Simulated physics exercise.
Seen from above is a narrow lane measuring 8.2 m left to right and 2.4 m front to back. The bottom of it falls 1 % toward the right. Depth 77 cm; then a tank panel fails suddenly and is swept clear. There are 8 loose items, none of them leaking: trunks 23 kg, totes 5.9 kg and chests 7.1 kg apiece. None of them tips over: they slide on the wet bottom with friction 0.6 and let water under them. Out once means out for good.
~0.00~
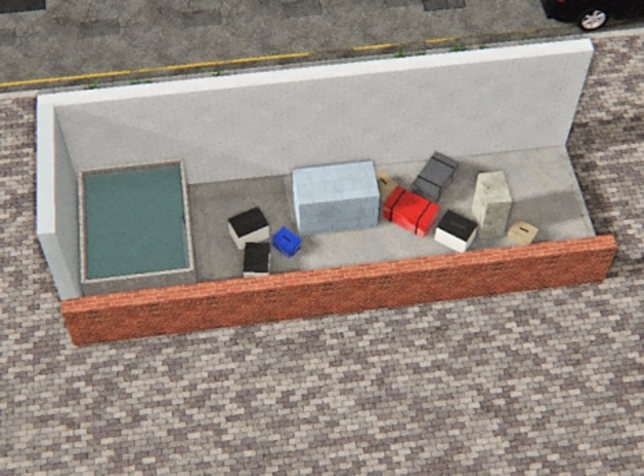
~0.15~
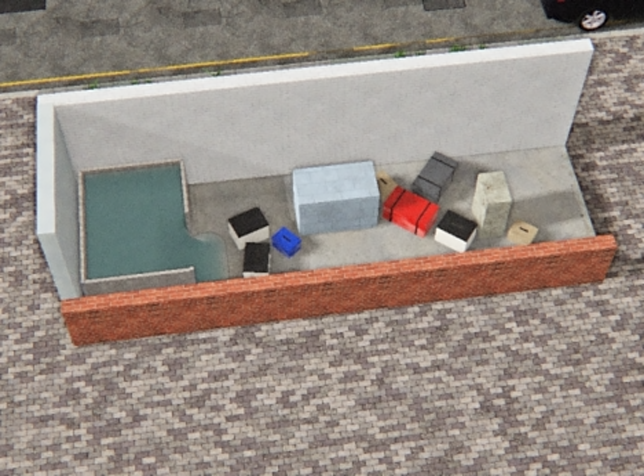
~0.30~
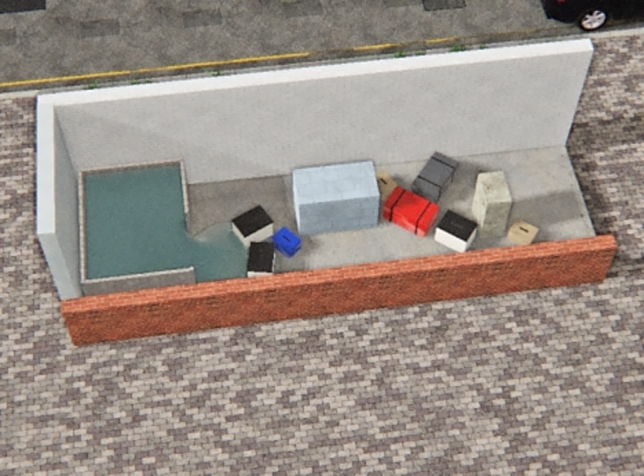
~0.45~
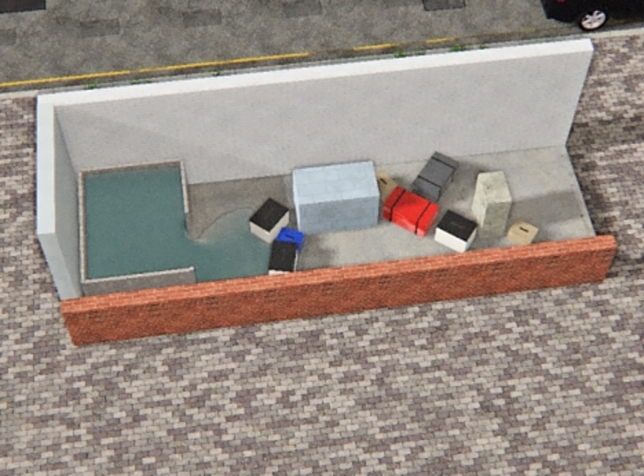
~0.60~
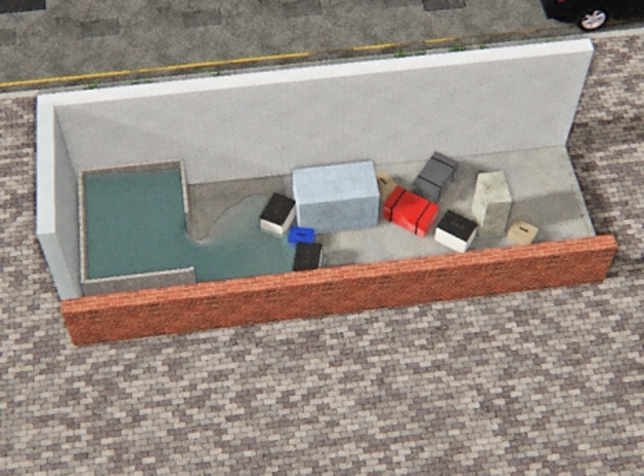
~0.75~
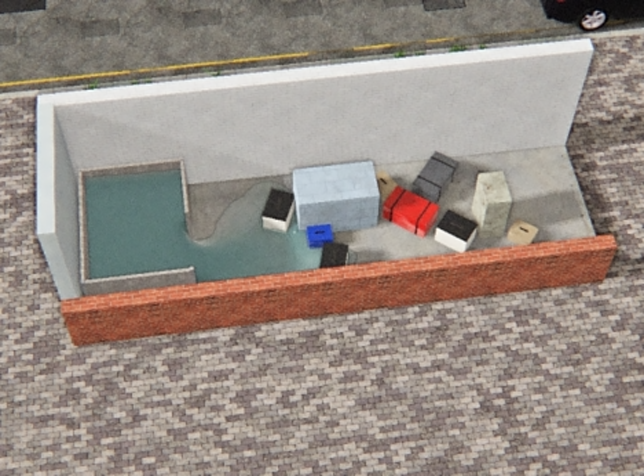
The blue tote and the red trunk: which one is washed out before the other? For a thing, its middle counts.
I would say the blue one.
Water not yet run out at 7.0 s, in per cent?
58 % or so.
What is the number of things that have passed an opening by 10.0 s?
It comes to 4.
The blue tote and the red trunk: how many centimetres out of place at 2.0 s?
Roughly 300 and 40 cm.
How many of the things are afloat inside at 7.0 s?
The number is 3.
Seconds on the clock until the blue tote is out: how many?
3.0 s or so.
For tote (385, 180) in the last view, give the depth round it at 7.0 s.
About 9 cm.
After 2.0 s the blue tote is near (482, 243), 3.2 m from its start, afloat; the red trunk is near (419, 189), 0.4 m from its start, aground; 0 of 8 are out; 2 afloat.
After 4.5 s the blue tote has gone out (at 2.8 s); the red trunk is near (424, 198), 0.2 m from its start, afloat; 3 of 8 are out; 5 afloat.
After 7.0 s the blue tote has gone out (at 2.8 s); the red trunk is near (462, 177), 1.0 m from its start, afloat; 4 of 8 are out; 3 afloat.
After 10.0 s the blue tote has gone out (at 2.8 s); the red trunk is near (516, 172), 1.9 m from its start, aground; 4 of 8 are out; 2 afloat.
